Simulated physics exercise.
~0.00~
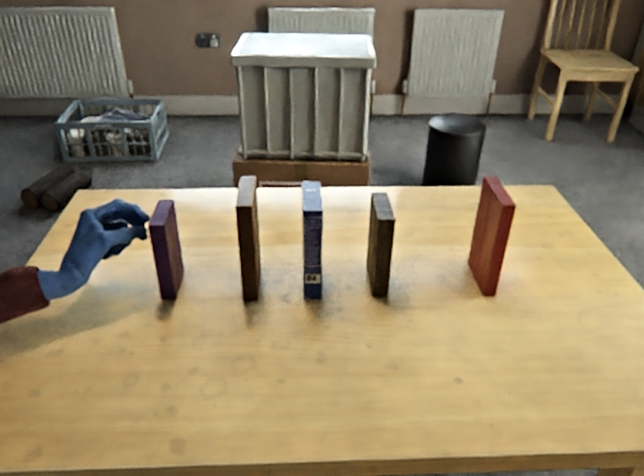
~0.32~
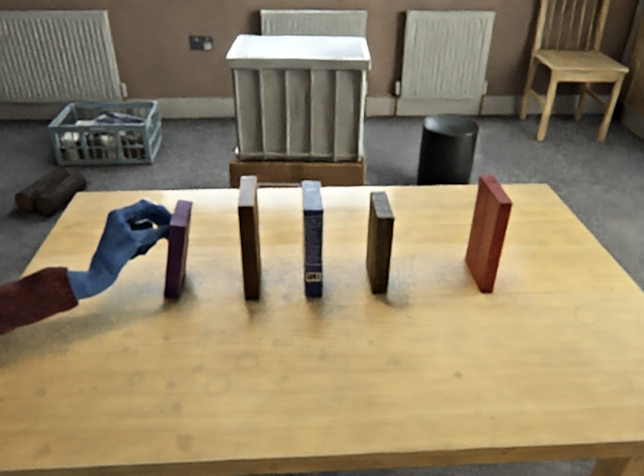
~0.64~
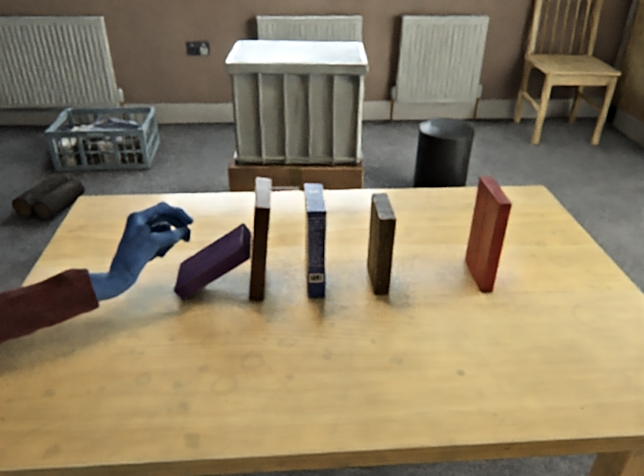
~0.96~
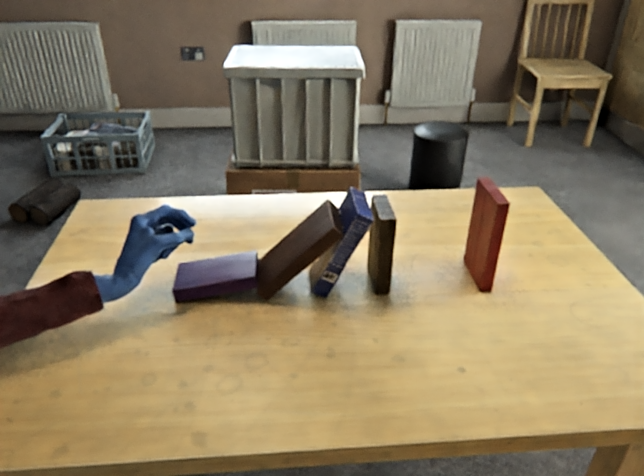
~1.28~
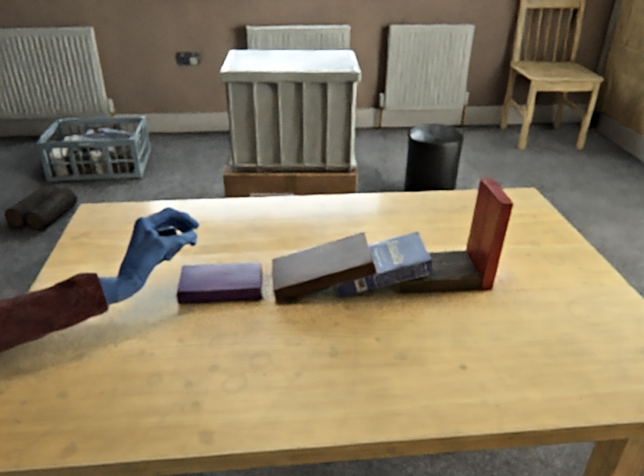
On a wooden table, a gloved hand tips the purple board, toppling all but the red block.
